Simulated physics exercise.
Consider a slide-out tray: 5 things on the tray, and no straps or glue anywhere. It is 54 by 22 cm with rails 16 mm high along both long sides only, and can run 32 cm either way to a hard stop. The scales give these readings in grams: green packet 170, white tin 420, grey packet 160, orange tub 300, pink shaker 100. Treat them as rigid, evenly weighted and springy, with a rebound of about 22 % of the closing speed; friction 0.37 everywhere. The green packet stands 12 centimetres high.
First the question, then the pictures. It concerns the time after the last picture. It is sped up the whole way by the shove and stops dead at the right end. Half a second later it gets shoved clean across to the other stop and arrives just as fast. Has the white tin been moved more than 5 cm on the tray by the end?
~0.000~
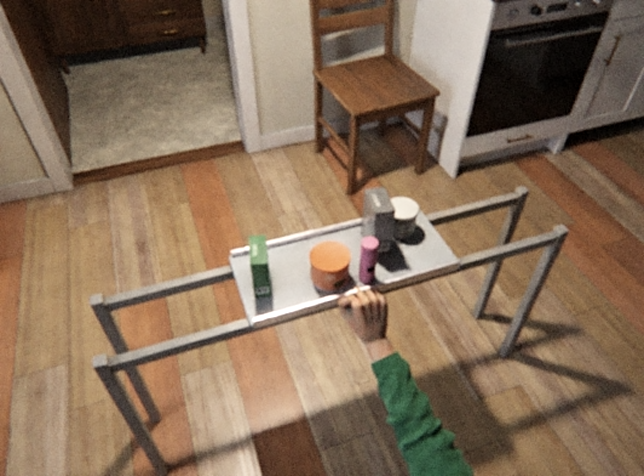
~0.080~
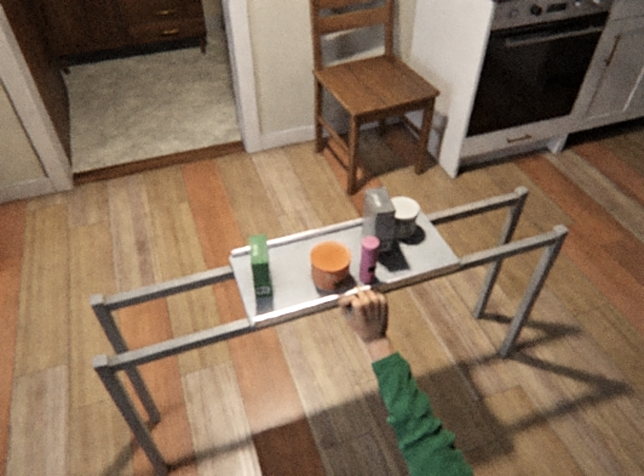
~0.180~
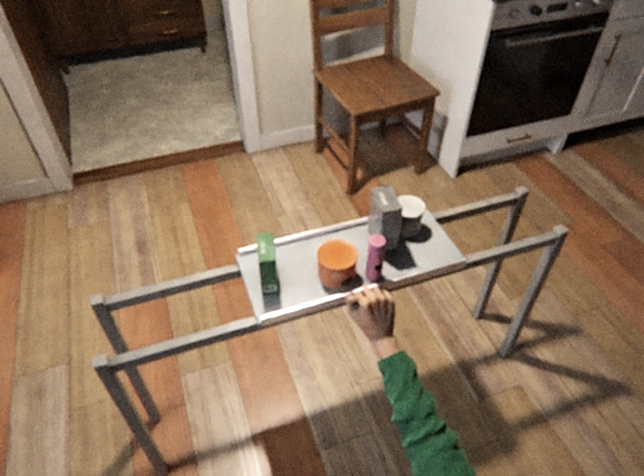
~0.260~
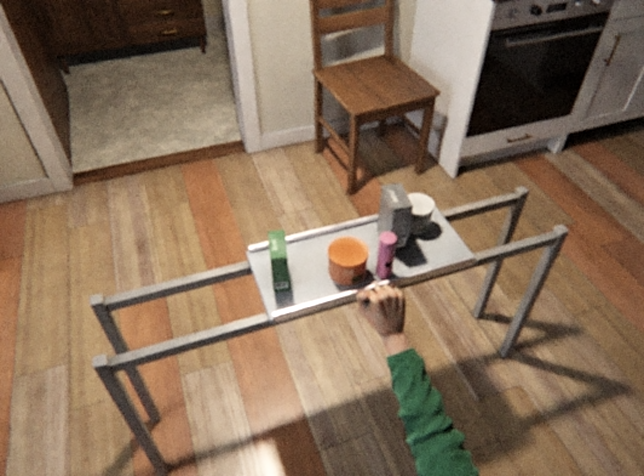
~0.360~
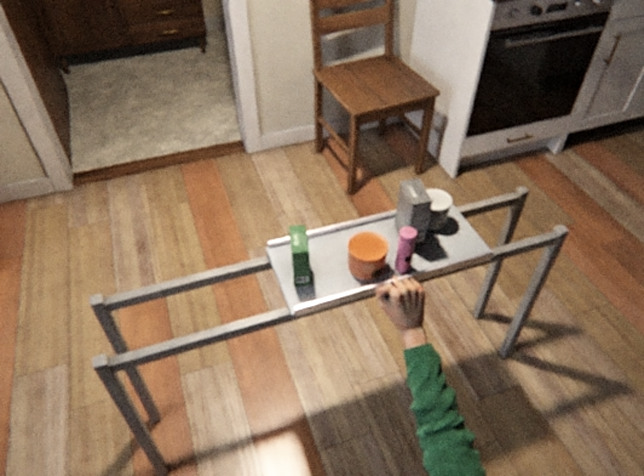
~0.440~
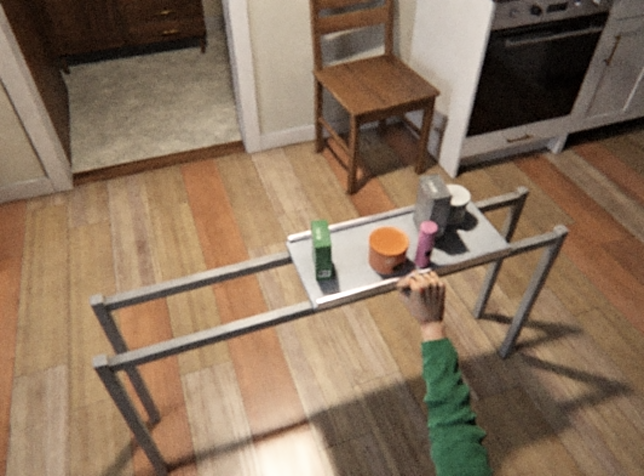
Off its mark.
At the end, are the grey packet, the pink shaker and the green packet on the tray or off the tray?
Well, the grey packet does come off, the pink shaker does not come off, and the green packet does not come off.
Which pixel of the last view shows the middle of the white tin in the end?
It comes to a stop close to (517, 285).
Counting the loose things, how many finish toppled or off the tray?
The answer: 4.
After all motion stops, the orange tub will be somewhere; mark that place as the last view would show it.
It settles somewhere near (199, 302).
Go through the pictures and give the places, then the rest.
Tray midway; white tin (401, 219); green packet (260, 267), in the first frame.
Tray midway; orange tub (331, 266); pink shaker (369, 260), in the second frame.
Tray moved 2 cm right; green packet (268, 265); grey packet (384, 221), in the third frame.
Tray moved 5 cm right; orange tub (348, 262); pink shaker (386, 256), in the fourth frame.
Tray moved 10 cm right; green packet (300, 256); grey packet (413, 214), in the fifth frame.
Tray moved 16 cm right; orange tub (388, 251), in the sixth frame.
After 1.04 s, tray moved 32 cm right; white tin and grey packet now off the tray; green packet on its side; pink shaker on its side.
After 1.94 s, tray moved 1 cm right; green packet on its side; pink shaker on its side; orange tub slid 15 cm.
At rest (4.7 s), off the tray, white tin and grey packet; tipped over on the tray, green packet and pink shaker; orange tub in place, give or take 5 cm. Seen from the same camera at the end, white tin near (517, 284).
